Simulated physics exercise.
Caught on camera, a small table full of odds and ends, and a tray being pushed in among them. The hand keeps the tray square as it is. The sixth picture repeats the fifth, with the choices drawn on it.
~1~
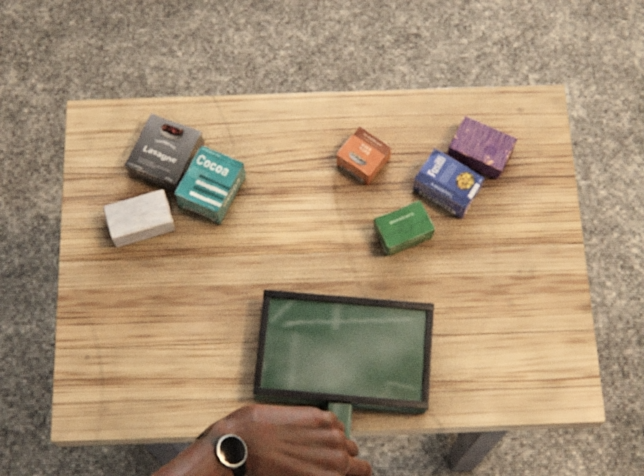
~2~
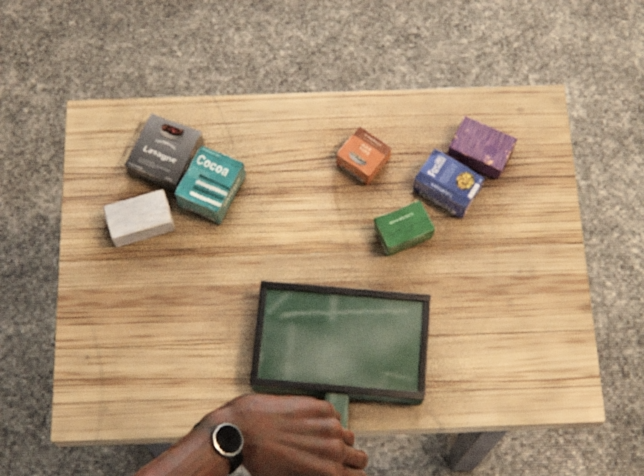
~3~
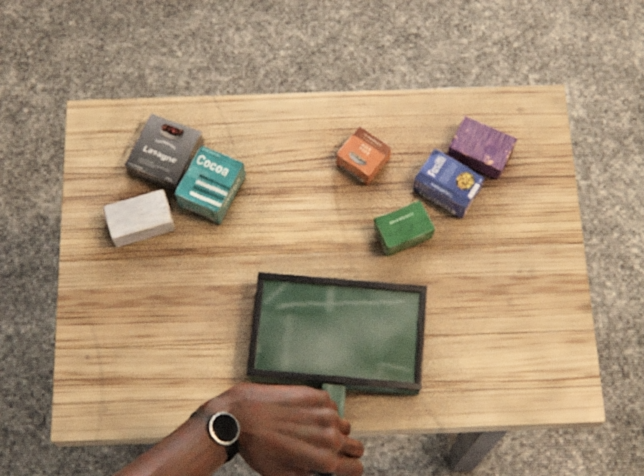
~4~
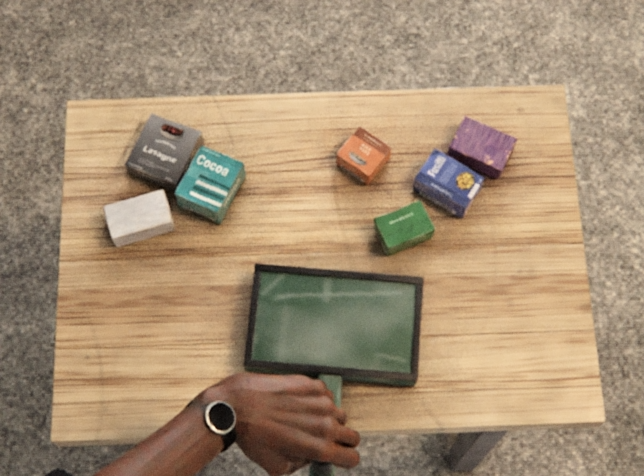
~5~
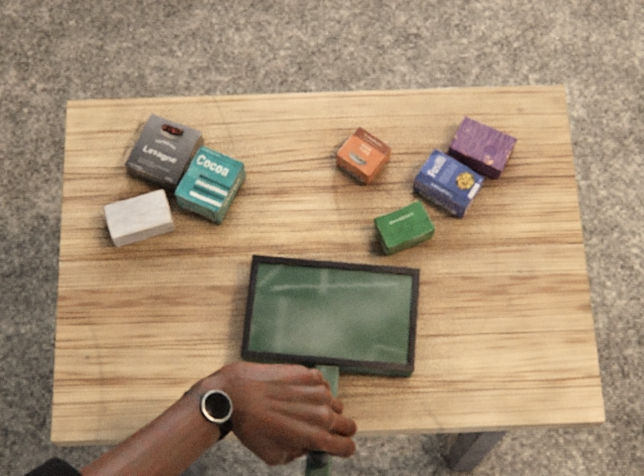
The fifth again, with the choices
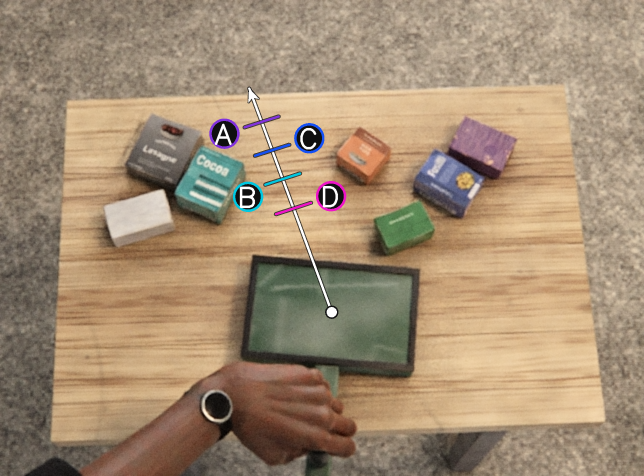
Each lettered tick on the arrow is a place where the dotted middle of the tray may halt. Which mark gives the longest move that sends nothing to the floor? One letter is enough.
All is well up to C.
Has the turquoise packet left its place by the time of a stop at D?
By then, yes.
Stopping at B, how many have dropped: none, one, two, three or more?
By then, none.
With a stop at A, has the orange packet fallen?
Yes.
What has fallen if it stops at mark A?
It is the orange packet.
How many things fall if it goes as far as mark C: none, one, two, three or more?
By then, none.
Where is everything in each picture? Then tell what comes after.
The first picture shows tray (345, 349); orange packet (364, 156); turquoise packet (211, 185).
The second picture shows tray (342, 339); white block (140, 218).
The third picture shows tray (338, 330); blue packet (448, 184).
The fourth picture shows tray (335, 322); purple block (481, 148).
The fifth picture shows tray (332, 312); turquoise packet (211, 185); white block (140, 218); grey packet (165, 153).
On the marked copy, A at (262, 122); B at (283, 179); C at (272, 150); D at (294, 208); the arrow from (332, 312) to (249, 88); the white dot at (332, 312).
Following C. Soon after the start, tray (309, 254); green packet (407, 201); grey packet (165, 153).
Later, tray (288, 196); orange packet (357, 130); grey packet (136, 147).
In the end, tray (273, 156); orange packet (356, 94); grey packet (118, 141); nothing has fallen.
As for the rest, A drops the orange packet; B is safe but short; D is safe but short.
